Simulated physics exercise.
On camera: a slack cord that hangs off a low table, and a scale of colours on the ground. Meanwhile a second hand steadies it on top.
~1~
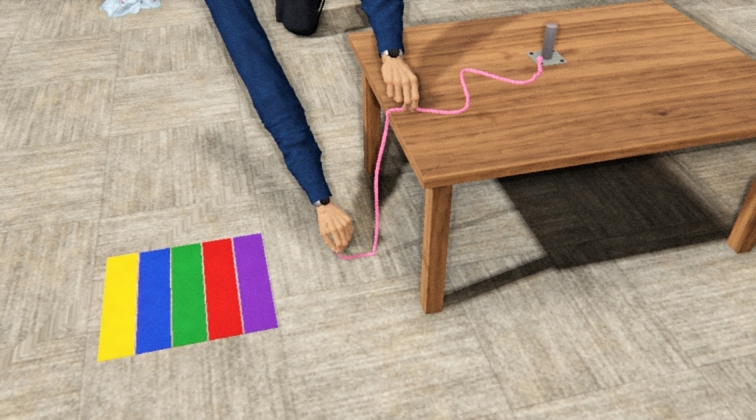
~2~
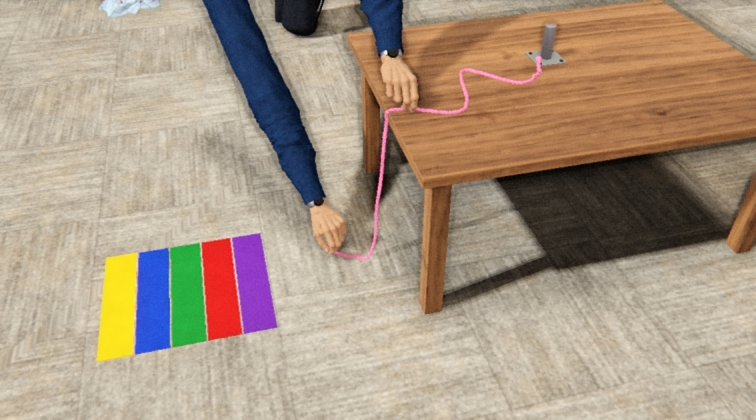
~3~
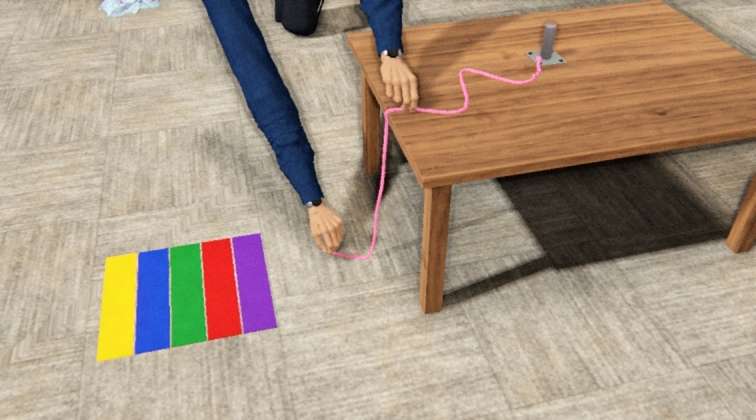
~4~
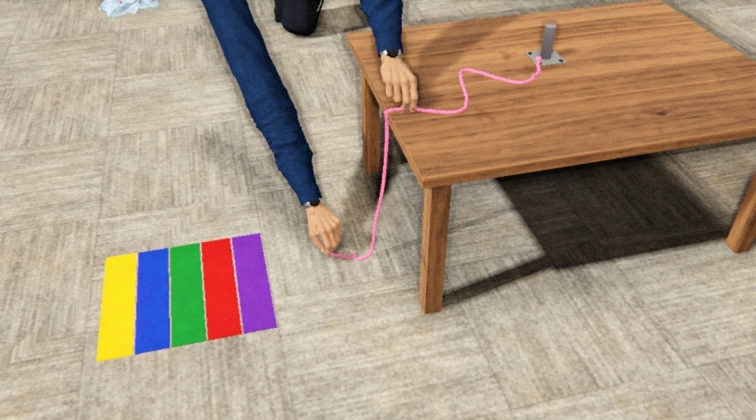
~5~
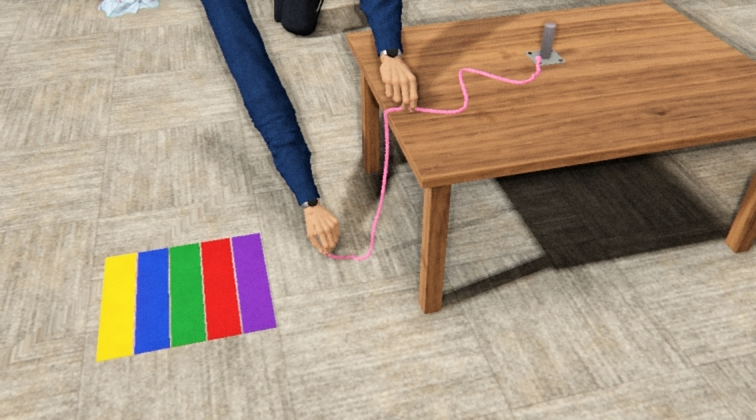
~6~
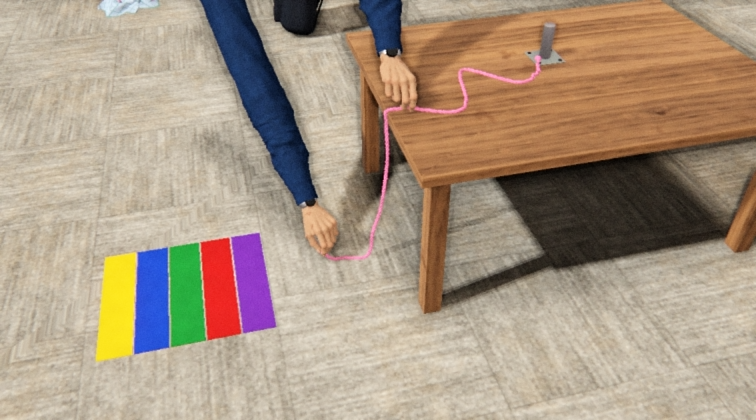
A hand at floor level inching a slack pink cord slightly left, another hand resting on it at the wooden table's edge.
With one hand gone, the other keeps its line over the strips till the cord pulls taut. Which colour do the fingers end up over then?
They end up over the yellow strip.
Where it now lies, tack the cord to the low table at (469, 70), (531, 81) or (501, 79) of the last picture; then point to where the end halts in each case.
Estimated pixels in sequence: (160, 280), (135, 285) and (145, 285).
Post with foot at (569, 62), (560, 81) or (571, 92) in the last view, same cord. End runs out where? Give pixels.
Somewhere near (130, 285), (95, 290) and (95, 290), in that order.
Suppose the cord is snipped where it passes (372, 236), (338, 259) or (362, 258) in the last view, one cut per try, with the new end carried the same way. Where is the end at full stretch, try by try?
In turn, (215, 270) for the first, (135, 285) for the second and (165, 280) for the third.
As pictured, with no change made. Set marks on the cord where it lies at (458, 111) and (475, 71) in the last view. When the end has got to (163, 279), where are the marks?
Approx. (363, 121); approx. (436, 77).
Soon after, end near (163, 279); over blue.
After that, end near (127, 286); over yellow.
At the stop, end near (106, 289); over yellow. Over yellow.
